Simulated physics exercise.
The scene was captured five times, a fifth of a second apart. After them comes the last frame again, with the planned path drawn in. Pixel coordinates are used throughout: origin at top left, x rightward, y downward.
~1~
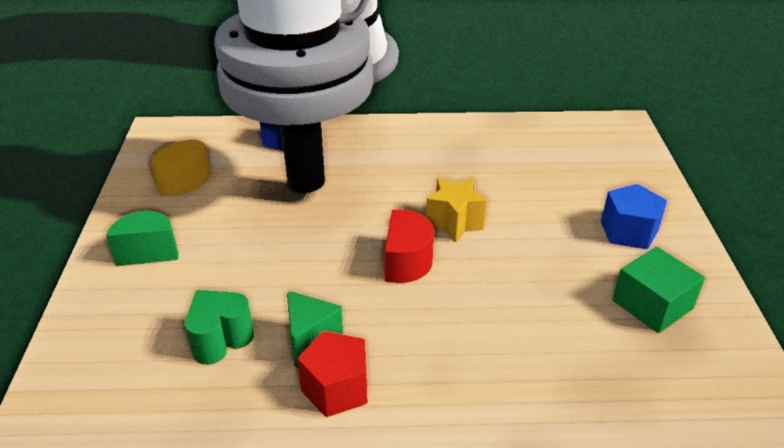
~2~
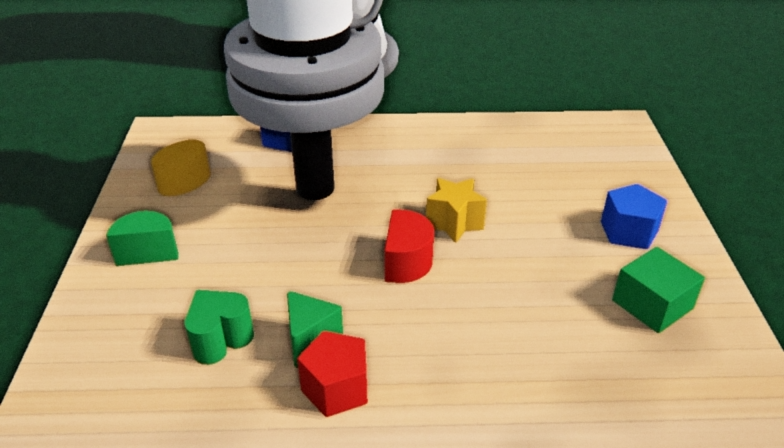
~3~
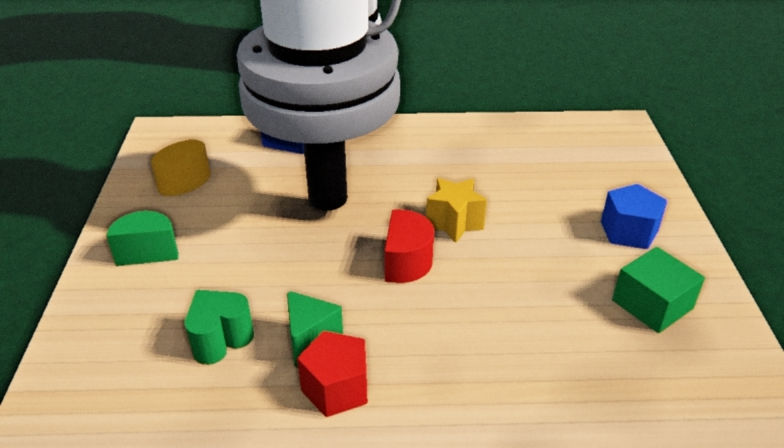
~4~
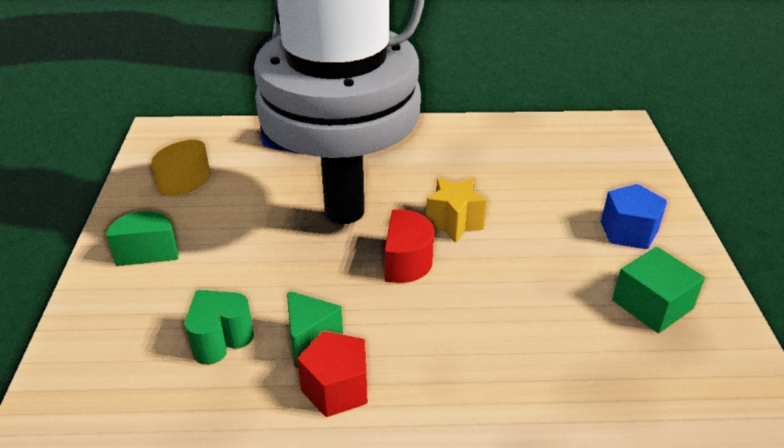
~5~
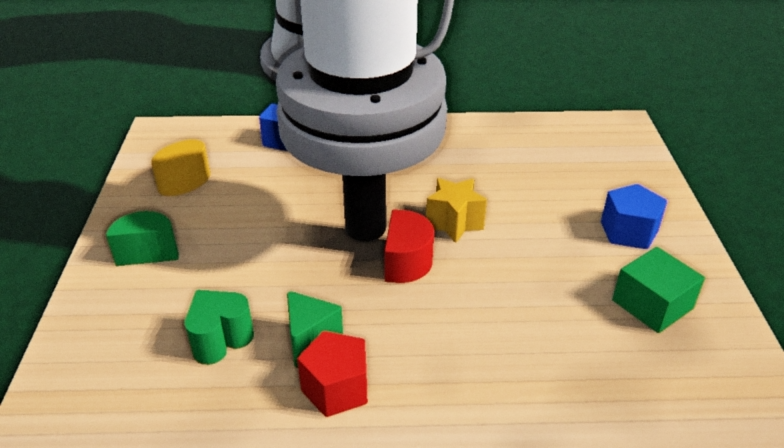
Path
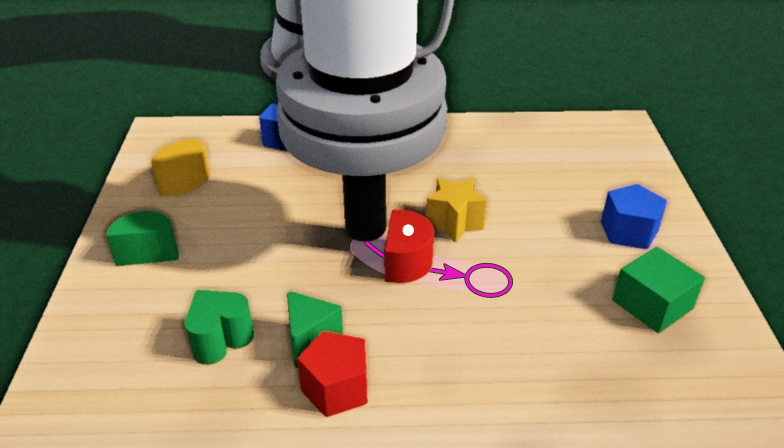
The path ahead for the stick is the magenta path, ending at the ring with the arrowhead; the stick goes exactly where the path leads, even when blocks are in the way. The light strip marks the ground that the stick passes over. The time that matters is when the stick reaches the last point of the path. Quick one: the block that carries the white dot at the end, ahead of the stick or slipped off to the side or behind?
Pushed ahead.
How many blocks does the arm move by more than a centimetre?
Shifted over 1 cm: One.
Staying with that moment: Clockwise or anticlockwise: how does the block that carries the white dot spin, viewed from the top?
The block that carries the white dot rotates clockwise.
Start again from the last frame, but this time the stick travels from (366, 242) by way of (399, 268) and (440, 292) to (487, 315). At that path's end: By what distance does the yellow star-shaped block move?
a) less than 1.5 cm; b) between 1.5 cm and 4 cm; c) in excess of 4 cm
The answer is a.
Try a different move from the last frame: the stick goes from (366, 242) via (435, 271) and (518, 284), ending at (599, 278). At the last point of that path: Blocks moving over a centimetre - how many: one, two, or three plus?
One block moves.
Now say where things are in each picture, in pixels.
In the first picture, tip of the stick at (306, 182), middles of tops, red D-shaped block at (408, 230), yellow star-shaped block at (457, 192).
In the second picture, stick at (315, 189), nothing pushed.
In the third picture, stick at (328, 199), nothing pushed.
In the fourth picture, stick at (345, 212), nothing pushed.
In the fifth picture, stick at (366, 229), red D-shaped block at (408, 230), yellow star-shaped block at (457, 192).
The line goes from (366, 242) over (398, 262) and (442, 272) to (489, 280); the dot is on the red D-shaped block.
What follows on the original path. One third of the way, stick at (399, 249); red D-shaped block at (440, 242).
Two thirds of the way, stick at (444, 259); red D-shaped block at (486, 253), turned 20° clockwise.
At the end, stick at (490, 267); red D-shaped block at (533, 265), turned 35° clockwise; yellow star-shaped block unmoved.
